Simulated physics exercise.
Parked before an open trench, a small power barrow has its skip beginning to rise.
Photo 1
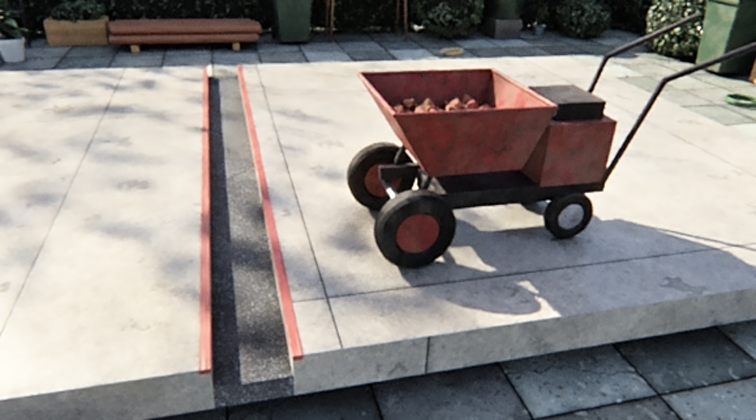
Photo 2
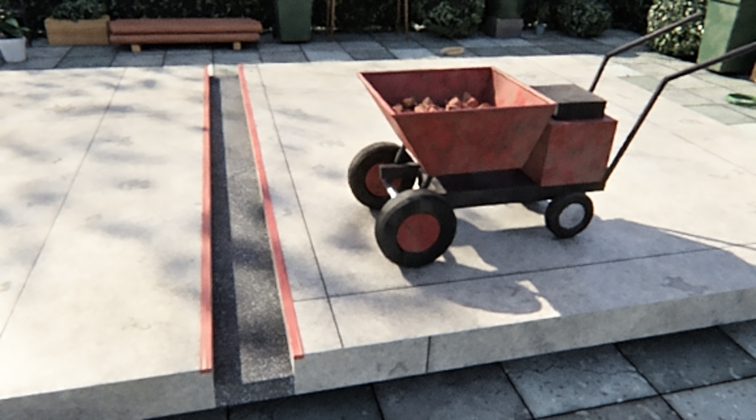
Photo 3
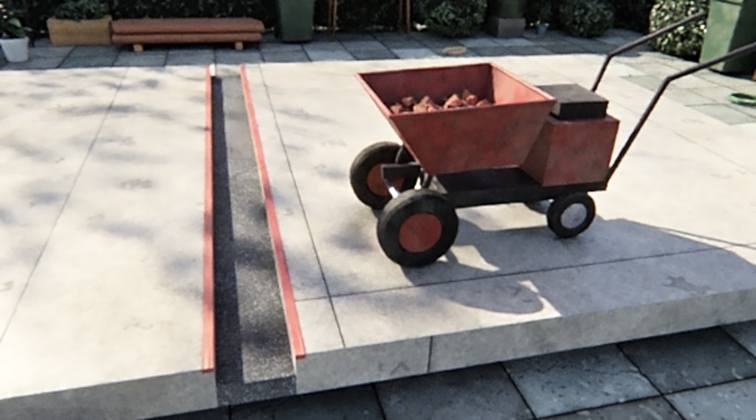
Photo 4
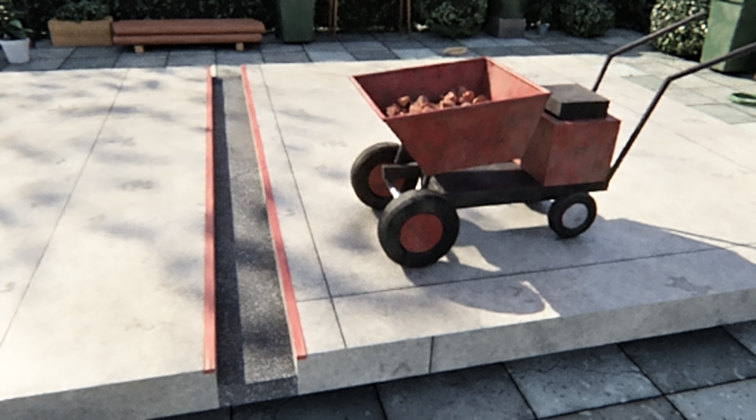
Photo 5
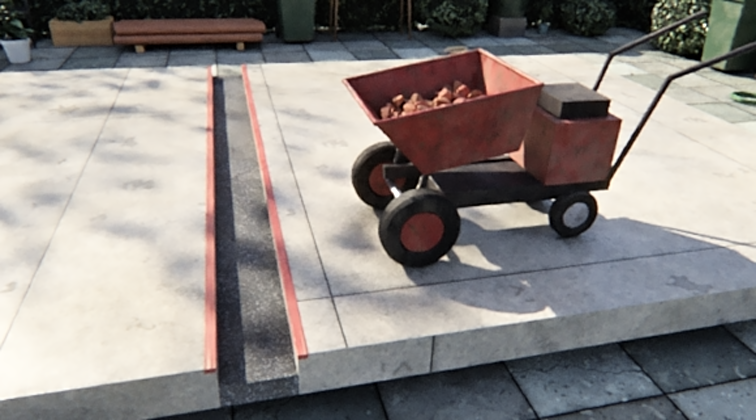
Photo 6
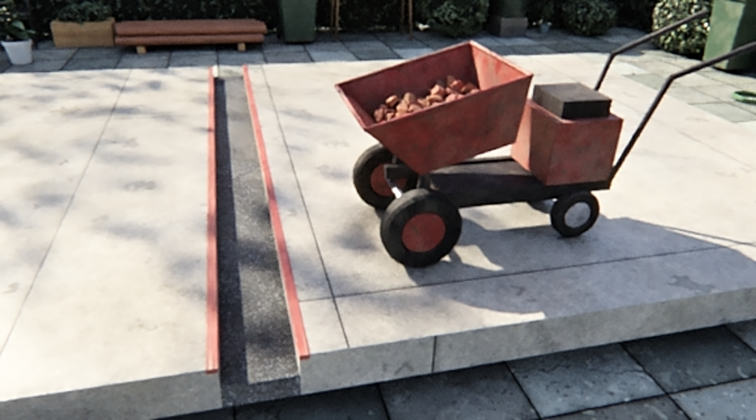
The red skip of a small power barrow, loaded with rubble, sat level at first, then gradually tilted toward the left, its back end rising, while the wheels stayed still beside a shallow trench.
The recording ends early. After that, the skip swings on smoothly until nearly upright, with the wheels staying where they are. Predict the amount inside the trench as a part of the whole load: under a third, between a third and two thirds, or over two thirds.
Honestly, the trench gets beyond two-thirds of the load.
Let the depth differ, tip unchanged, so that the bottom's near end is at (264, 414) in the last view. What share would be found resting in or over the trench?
I'd guess close to 100 percent.
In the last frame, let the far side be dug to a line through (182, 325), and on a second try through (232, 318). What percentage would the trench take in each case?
90 and 70 percent.
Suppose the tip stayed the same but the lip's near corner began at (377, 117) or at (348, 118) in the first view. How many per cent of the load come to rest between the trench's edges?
First spot: Roughly 90 percent; second spot: Roughly 70 percent.
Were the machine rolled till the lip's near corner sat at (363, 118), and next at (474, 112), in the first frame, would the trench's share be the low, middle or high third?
The first stop gives over two thirds, while the second gives below one third.
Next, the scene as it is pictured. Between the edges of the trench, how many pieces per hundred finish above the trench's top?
Close to 30 per cent.
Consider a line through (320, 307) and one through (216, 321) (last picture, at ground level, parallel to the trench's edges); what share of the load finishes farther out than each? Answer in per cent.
Estimate, first then second: 100 %, 0 %.
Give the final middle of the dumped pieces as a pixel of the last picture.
I'd say the middle ends up at about (253, 252).
Shortly afterwards, skip tipped steeply; the whole lot in the skip.
Next, skip tipped right over; the bulk in the skip; only a few short of the trench; a little in or heaped over the trench; only a few falling.
Some moments later, skip tipped right over; near a quarter in the skip; a little short of the trench; the bulk in or heaped over the trench; only a few beyond it.
In the end, skip tipped right over; a little in the skip; a little short of the trench; the bulk in or heaped over the trench; only a few beyond it.
